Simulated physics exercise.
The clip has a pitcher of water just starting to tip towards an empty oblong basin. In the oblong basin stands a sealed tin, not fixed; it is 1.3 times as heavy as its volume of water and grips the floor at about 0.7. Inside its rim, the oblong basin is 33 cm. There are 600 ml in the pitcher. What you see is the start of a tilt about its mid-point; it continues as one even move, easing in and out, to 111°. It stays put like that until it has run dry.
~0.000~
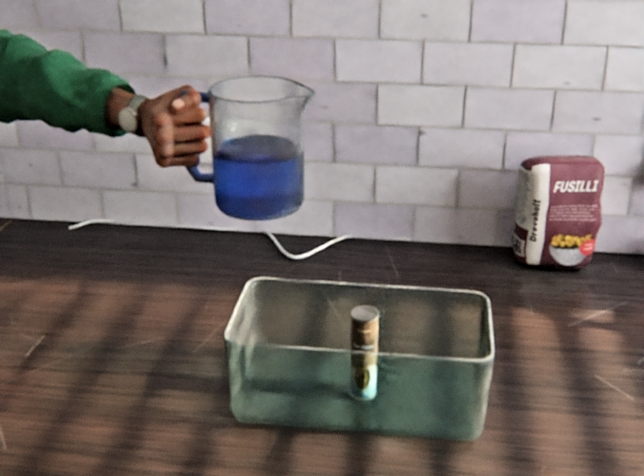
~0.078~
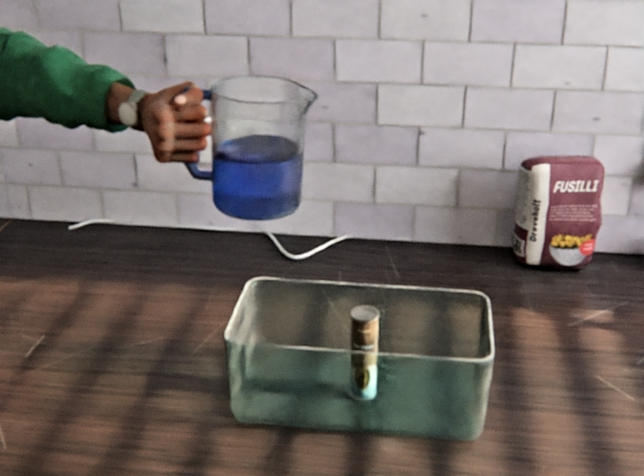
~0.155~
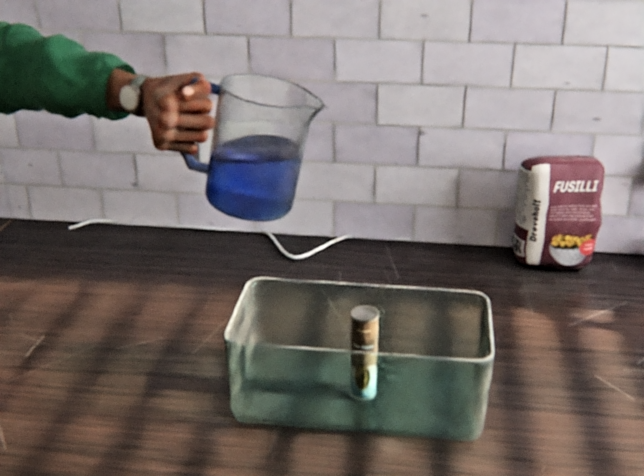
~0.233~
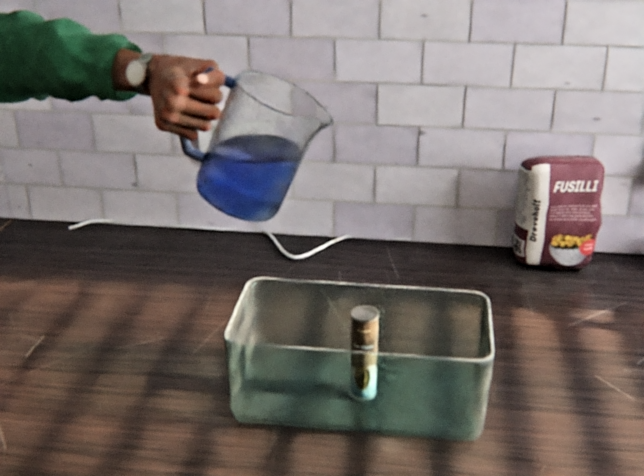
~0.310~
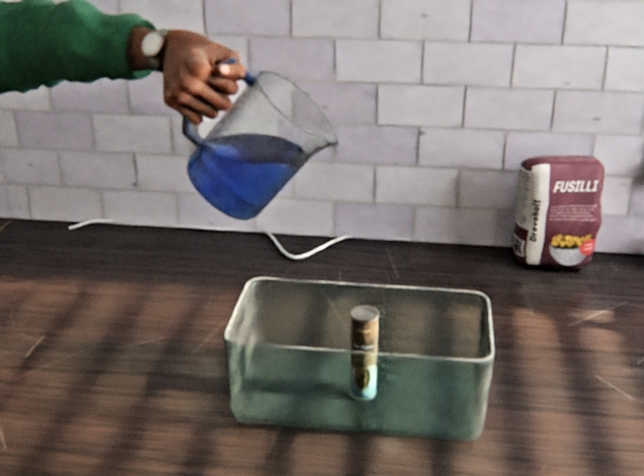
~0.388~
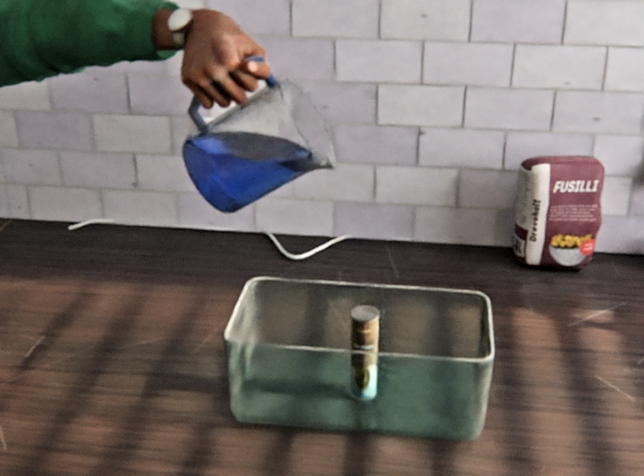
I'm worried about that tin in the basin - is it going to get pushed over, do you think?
No, it should stay put on its base.
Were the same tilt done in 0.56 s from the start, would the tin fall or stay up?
The tin would stay balanced.
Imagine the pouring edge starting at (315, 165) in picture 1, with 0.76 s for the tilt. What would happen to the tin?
Then it tips over.
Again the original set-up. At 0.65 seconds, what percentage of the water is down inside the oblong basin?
Some 2 per cent.
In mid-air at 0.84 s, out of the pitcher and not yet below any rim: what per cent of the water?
About 28 percent.
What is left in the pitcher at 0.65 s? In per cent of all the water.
Portion remaining: Approx. 60 per cent.
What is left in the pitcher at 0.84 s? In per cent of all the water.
16 %.
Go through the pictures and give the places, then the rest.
In the first picture, it leans 0°; its right rim is at (314, 93); the water meets the walls at (217, 145) and (301, 148); the oblong basin's rim runs from (237, 309) to (490, 326); the tin's top is at (365, 317).
In the second picture, it leans 3°; its right rim is at (317, 96); the water meets the walls at (217, 146) and (301, 147).
In the third picture, it leans 11°; its right rim is at (325, 105); the water meets the walls at (215, 146) and (302, 147).
In the fourth picture, it leans 24°; its right rim is at (333, 122); the water meets the walls at (210, 149) and (303, 149).
In the fifth picture, it leans 40°; its right rim is at (338, 143); the water meets the walls at (198, 149) and (307, 152).
In the sixth picture, it leans 57°; its right rim is at (337, 167); the water meets the walls at (189, 137) and (317, 157).
By 0.65 s the tilt is 105° and 61 per cent is still to pour; the tin stands where it began.
By 0.84 s the tilt is 111° and 16 per cent is still to pour; the tin stands where it began.
By 1.04 s the tilt is 111° and 1 per cent is still to pour; the tin stands where it began.
By 1.26 s the tilt is 111° and 0 per cent is still to pour; the tin stands where it began.
At rest the tin stands where it began.
